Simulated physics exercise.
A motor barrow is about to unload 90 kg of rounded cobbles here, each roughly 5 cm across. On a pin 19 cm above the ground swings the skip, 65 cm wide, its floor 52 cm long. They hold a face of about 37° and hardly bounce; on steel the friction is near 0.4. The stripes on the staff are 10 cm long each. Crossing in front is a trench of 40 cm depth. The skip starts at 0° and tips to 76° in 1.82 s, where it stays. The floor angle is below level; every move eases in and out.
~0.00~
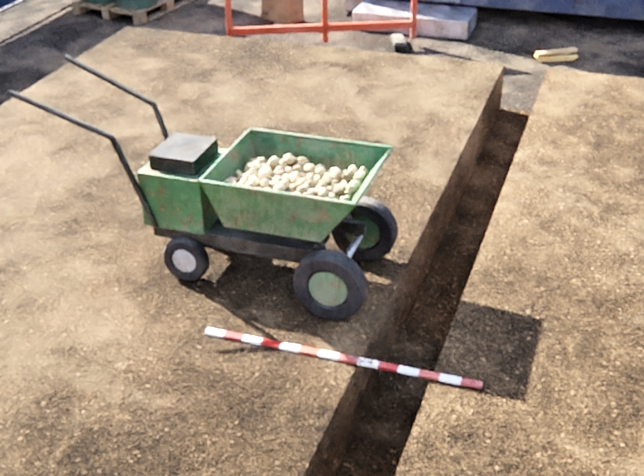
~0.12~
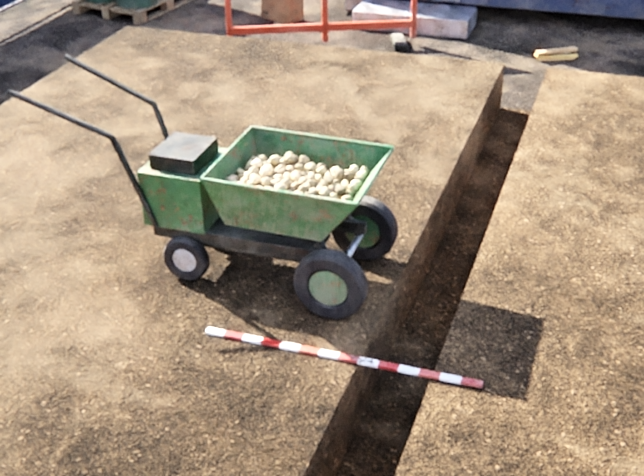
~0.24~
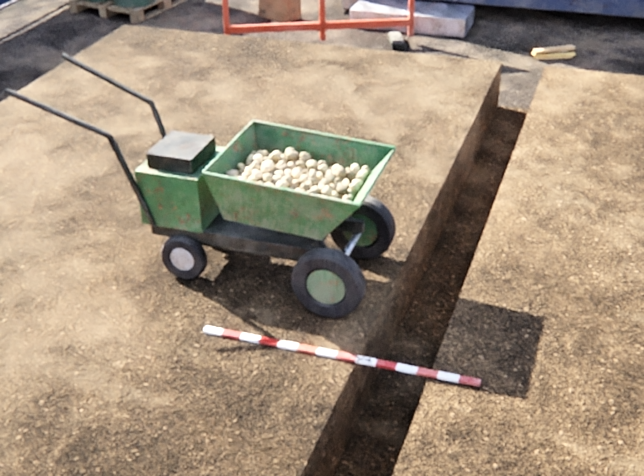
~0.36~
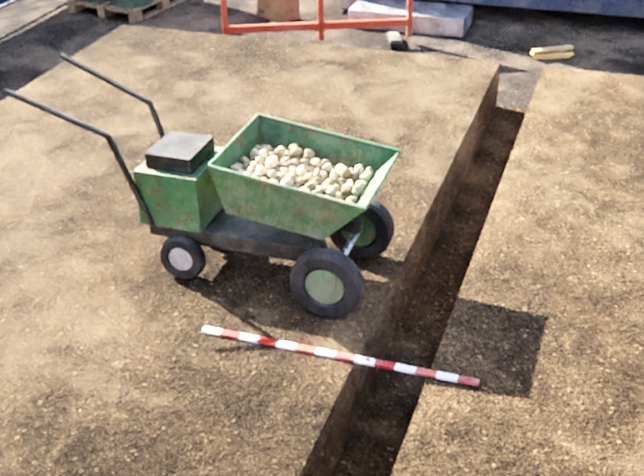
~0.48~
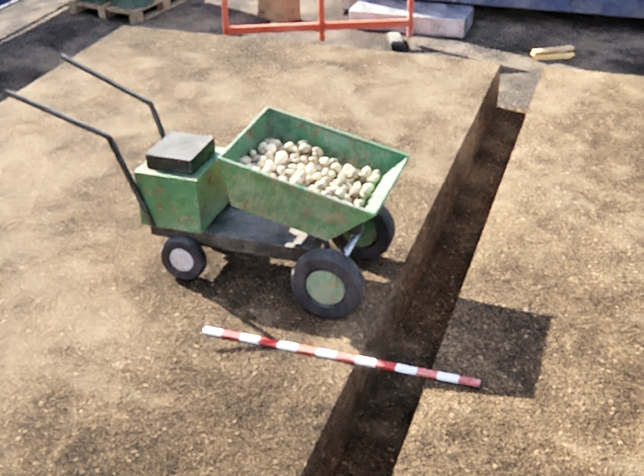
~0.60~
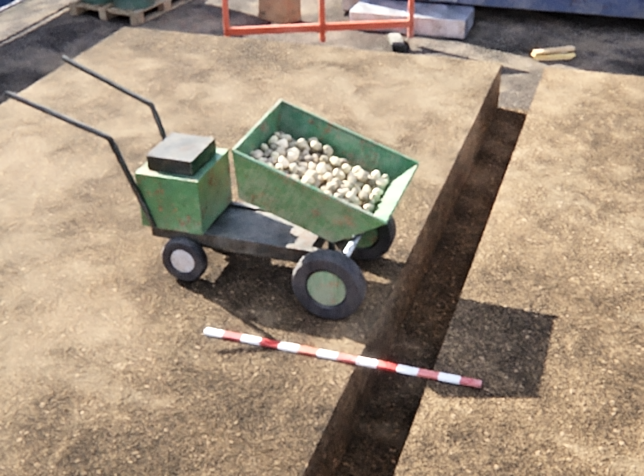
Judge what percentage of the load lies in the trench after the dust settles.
About 34 %.
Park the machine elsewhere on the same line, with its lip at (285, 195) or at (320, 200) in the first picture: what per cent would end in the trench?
The first start gives about 100 per cent, the second about 90.
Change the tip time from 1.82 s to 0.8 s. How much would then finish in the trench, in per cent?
About 15 percent, I'd say.
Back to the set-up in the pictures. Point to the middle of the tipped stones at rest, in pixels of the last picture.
Around (481, 306).
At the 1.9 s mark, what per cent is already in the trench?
About 10 per cent by then.
After 1.4 s the floor is at 64°; 100 % in the skip; the foremost stones are at (446, 251).
After 1.9 s the floor is at 76°; 36 % in the skip, 8 % in the trench, 56 % past the trench; the foremost stones are at (564, 337).
After 2.3 s the floor is at 76°; 11 % in the skip, 22 % in the trench, 67 % past the trench; the foremost stones are at (630, 362).
After 4.2 s the floor is at 76°; 0 % in the skip, 34 % in the trench, 66 % past the trench; the foremost stones are past the picture's edge.
